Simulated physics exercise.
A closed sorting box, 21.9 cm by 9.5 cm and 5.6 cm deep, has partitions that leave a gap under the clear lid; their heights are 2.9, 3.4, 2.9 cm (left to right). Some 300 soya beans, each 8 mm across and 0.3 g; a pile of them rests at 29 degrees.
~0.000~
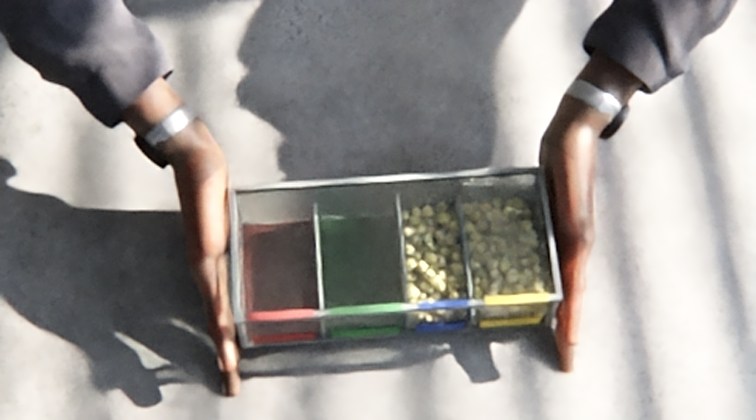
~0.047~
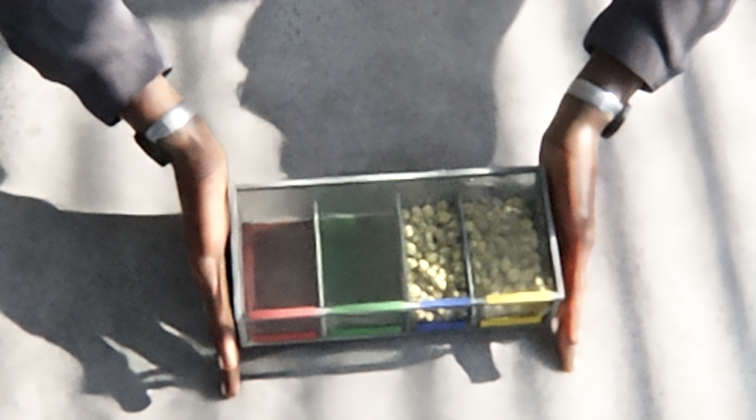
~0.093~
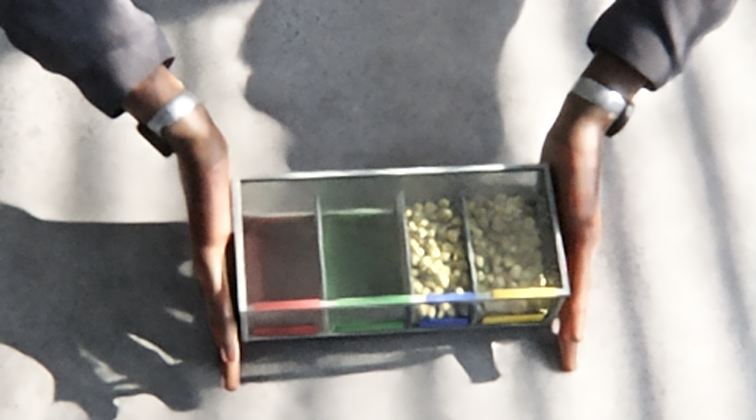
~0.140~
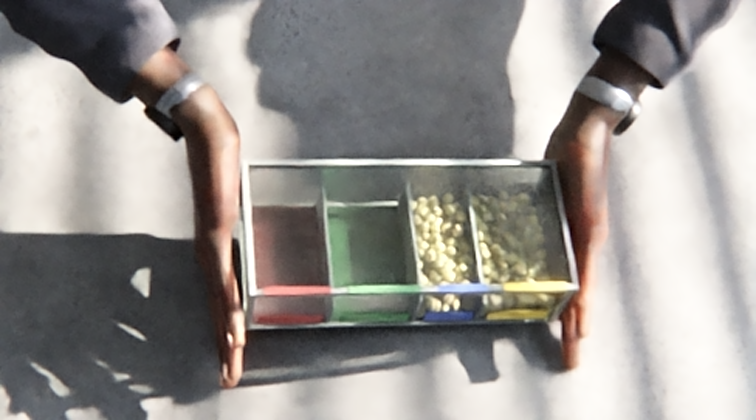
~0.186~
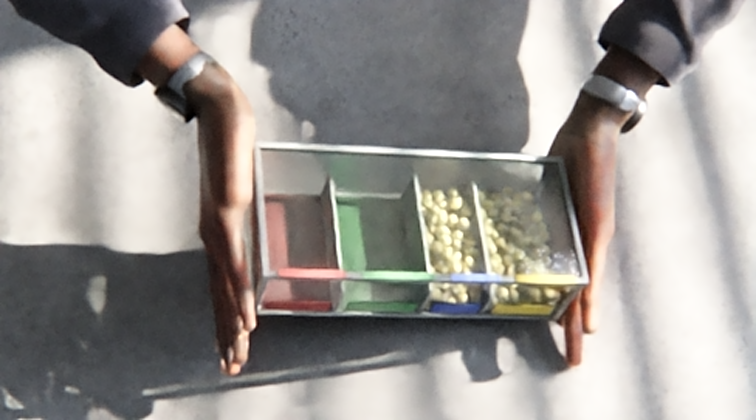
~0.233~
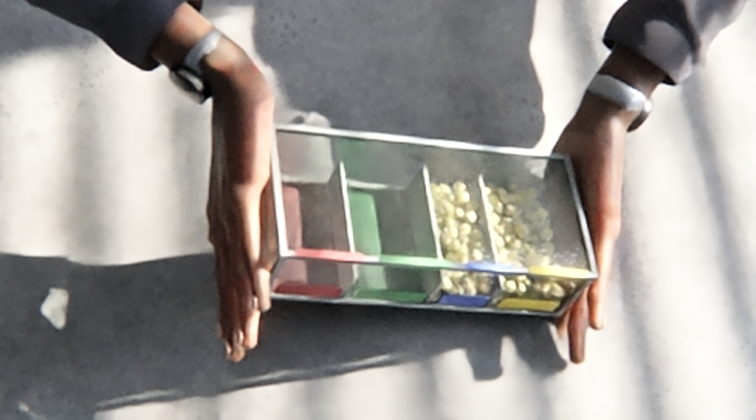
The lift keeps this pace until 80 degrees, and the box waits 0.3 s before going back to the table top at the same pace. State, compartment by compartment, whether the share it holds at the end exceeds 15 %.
Result: Red: Stays behind the line; blue: Crosses the line; green: Stays behind the line; yellow: Crosses the line.
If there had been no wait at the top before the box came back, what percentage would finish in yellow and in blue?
In that case yellow 75, blue 25.
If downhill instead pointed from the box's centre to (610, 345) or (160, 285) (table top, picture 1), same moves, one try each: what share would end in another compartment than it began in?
Approximately 15 percent, then 45 percent.
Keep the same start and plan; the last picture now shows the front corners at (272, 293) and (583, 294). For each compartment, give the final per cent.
Final per cent - red: 0; blue: 30; green: 0; yellow: 70.
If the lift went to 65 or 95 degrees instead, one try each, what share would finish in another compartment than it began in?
About 5 and about 30 per cent, in that order.
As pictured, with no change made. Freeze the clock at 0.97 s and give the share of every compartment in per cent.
The split is red at 0, blue at 30, green at 0 and yellow at 70 per cent.
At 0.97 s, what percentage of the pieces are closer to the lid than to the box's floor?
30 %.
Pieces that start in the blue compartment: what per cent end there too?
Something like 70 per cent.
After 0.97 s, tilt 80 degrees; blue 30 %, yellow 70 %.
After 1.47 s, tilt 42 degrees; blue 30 %, yellow 70 %.
After 2.03 s, tilt 0 degrees; blue 30 %, yellow 70 %.
By 2.5 s all is still; red 0 %, blue 30 %, green 0 %, yellow 75 %.
